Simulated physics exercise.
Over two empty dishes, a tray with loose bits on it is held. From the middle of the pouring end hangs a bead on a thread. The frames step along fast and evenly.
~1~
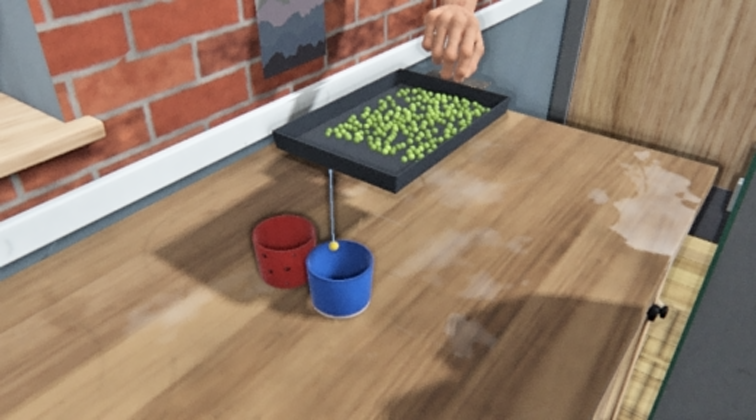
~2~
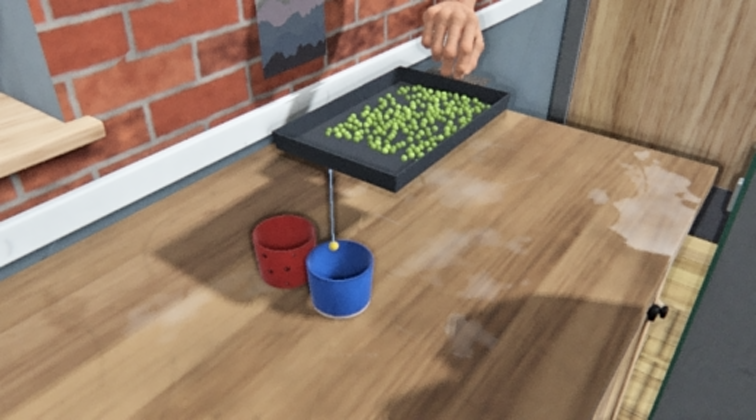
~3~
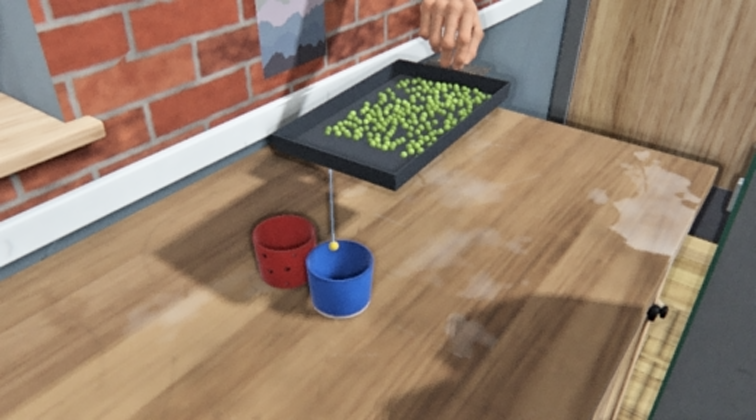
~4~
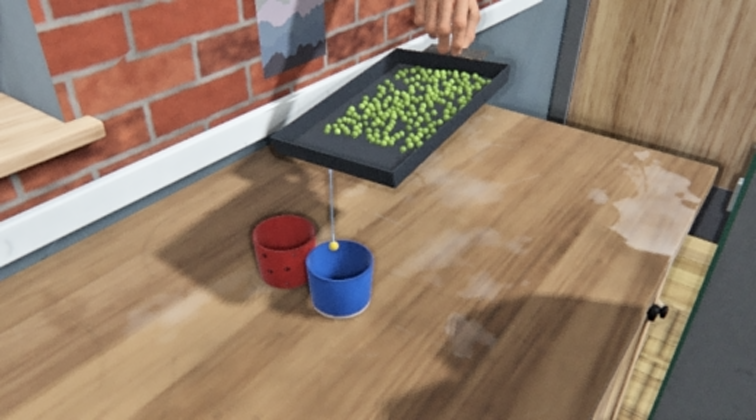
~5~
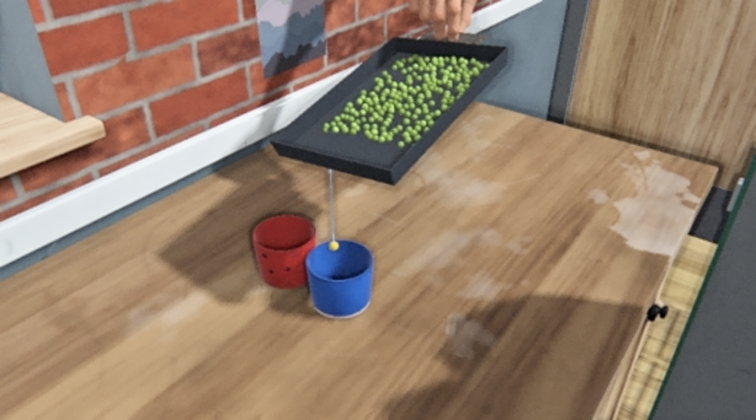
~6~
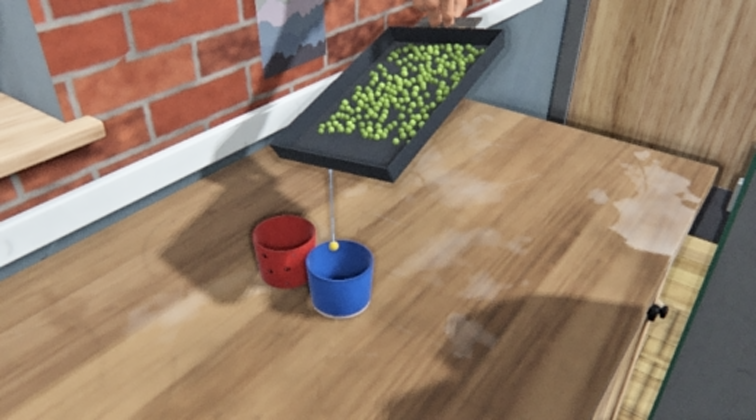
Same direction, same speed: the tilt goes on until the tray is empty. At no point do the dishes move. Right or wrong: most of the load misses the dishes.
Wrong, the dishes get over half.
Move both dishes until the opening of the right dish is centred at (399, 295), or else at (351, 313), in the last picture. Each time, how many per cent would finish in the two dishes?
In turn 0 and 0 in a hundred.
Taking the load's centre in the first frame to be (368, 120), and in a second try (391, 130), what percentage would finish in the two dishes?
Roughly 90 and 80 percent, in that order.
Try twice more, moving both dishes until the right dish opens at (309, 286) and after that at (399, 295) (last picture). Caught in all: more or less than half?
The first place gets a lesser share, the second a lesser share.
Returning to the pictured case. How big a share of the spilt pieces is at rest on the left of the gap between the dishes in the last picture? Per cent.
Looks to be around 100 per cent of the spill.
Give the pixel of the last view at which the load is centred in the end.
I'd mark it at roughly (282, 270).
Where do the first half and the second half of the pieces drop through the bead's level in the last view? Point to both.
First part (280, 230), rest (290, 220).
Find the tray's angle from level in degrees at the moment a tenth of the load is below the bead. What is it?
About 70 degrees.
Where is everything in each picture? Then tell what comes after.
The first picture shows corners of the pouring end (276, 130) and (396, 175), level; middle of the load (413, 123), dried peas; left dish (264, 264); right dish (319, 293); bead on its thread (333, 246).
The second picture shows corners of the pouring end (275, 131) and (395, 174), level; middle of the load (413, 121).
The third picture shows corners of the pouring end (274, 133) and (394, 173), tipped barely, lowest at the left corner; middle of the load (413, 116).
The fourth picture shows corners of the pouring end (273, 136) and (392, 170), tipped a little, lowest at the left corner; middle of the load (412, 107).
The fifth picture shows corners of the pouring end (273, 140) and (390, 168), tipped clearly, lowest at the left corner; middle of the load (409, 99).
The sixth picture shows corners of the pouring end (272, 143) and (387, 166), tipped clearly, lowest at the left corner; middle of the load (404, 92), about a tenth on the move; left dish (264, 264); right dish (319, 293).
Just after the last frame, tray tipped steeply; the larger part on the tray; just a few in the left dish; just a few outside both; about a tenth in the air.
A moment on, tray tipped past a quarter turn; roughly half on the tray; roughly a quarter in the left dish; roughly a quarter outside both; about a tenth in the air.
Further on, tray tipped past a quarter turn; the larger part in the left dish; roughly a quarter outside both.
When it is over, tray tipped past a quarter turn; not one in the right dish; the larger part in the left dish; roughly a quarter outside both.
